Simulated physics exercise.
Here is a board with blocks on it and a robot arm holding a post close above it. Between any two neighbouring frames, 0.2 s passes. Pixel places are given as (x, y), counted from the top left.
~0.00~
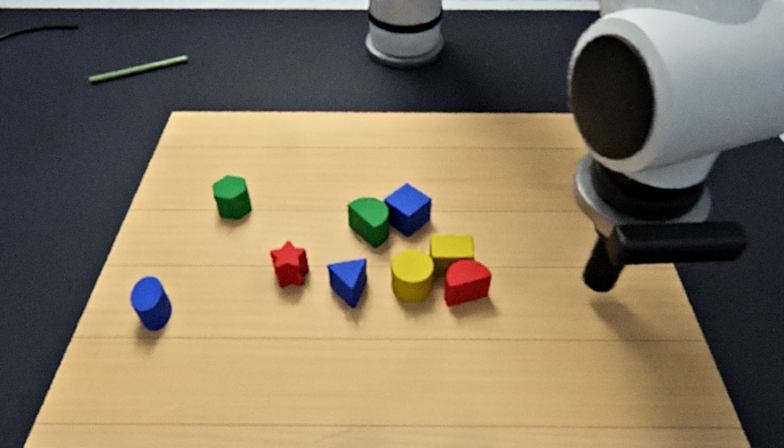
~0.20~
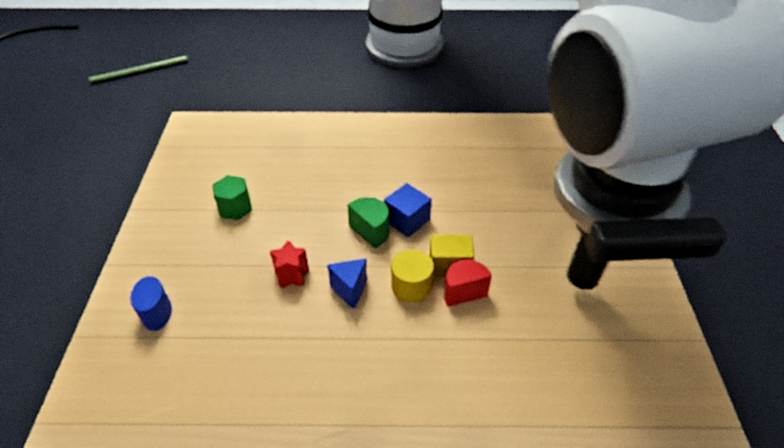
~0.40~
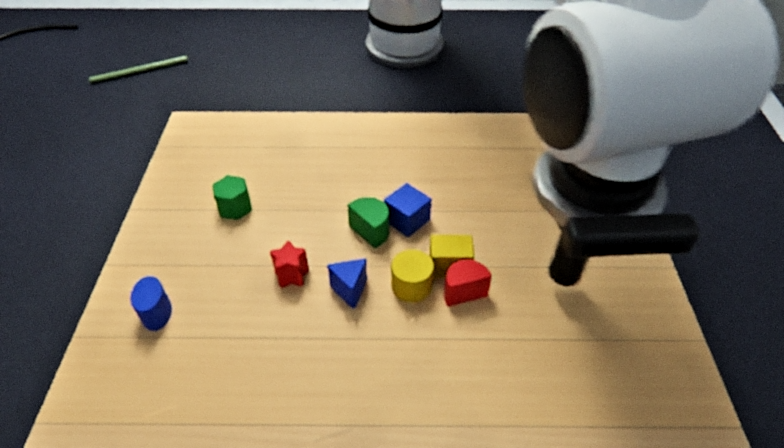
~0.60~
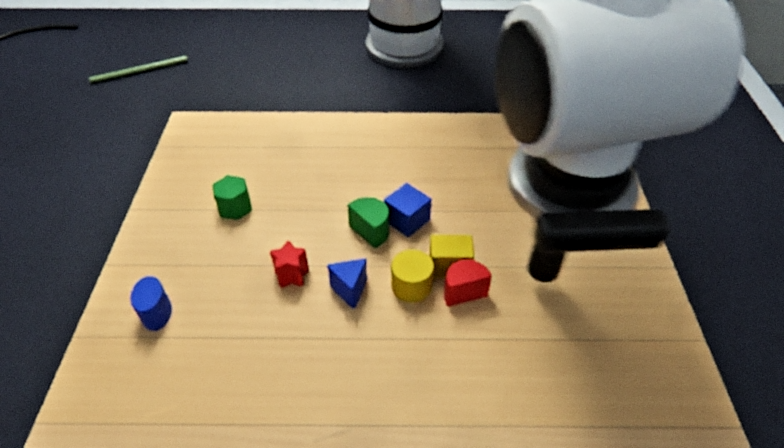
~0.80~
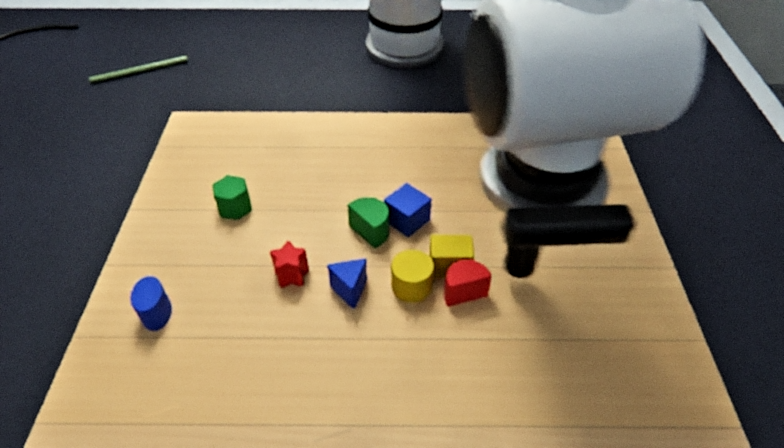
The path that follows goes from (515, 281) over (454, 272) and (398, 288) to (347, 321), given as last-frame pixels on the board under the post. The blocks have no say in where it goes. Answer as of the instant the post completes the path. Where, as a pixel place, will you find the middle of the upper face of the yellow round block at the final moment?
Expect it around (310, 322).
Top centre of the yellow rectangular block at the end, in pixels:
For the centre of its top, I'd go with (399, 233).
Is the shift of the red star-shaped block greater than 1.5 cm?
No, that is not what happens.
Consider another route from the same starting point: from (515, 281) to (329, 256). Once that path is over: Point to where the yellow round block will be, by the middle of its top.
Top centre: (381, 272).
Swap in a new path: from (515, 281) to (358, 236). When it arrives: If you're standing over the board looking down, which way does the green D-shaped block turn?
The block spins clockwise.
On the path given first. One third of the way, post at (455, 257); yellow rectangular block at (425, 235), turned 25° clockwise; red D-shaped block at (445, 278), turned 35° anticlockwise.
Two thirds of the way, post at (396, 274); blue three-sided block at (337, 270), turned 15° clockwise; yellow round block at (365, 286); yellow rectangular block at (399, 233), turned 70° clockwise; red D-shaped block at (444, 280), turned 40° anticlockwise.
At the end, post at (345, 307); red star-shaped block unmoved; blue three-sided block at (333, 270), turned 25° clockwise; yellow round block at (310, 322); yellow rectangular block at (399, 233), turned 70° clockwise; red D-shaped block at (444, 280), turned 40° anticlockwise.
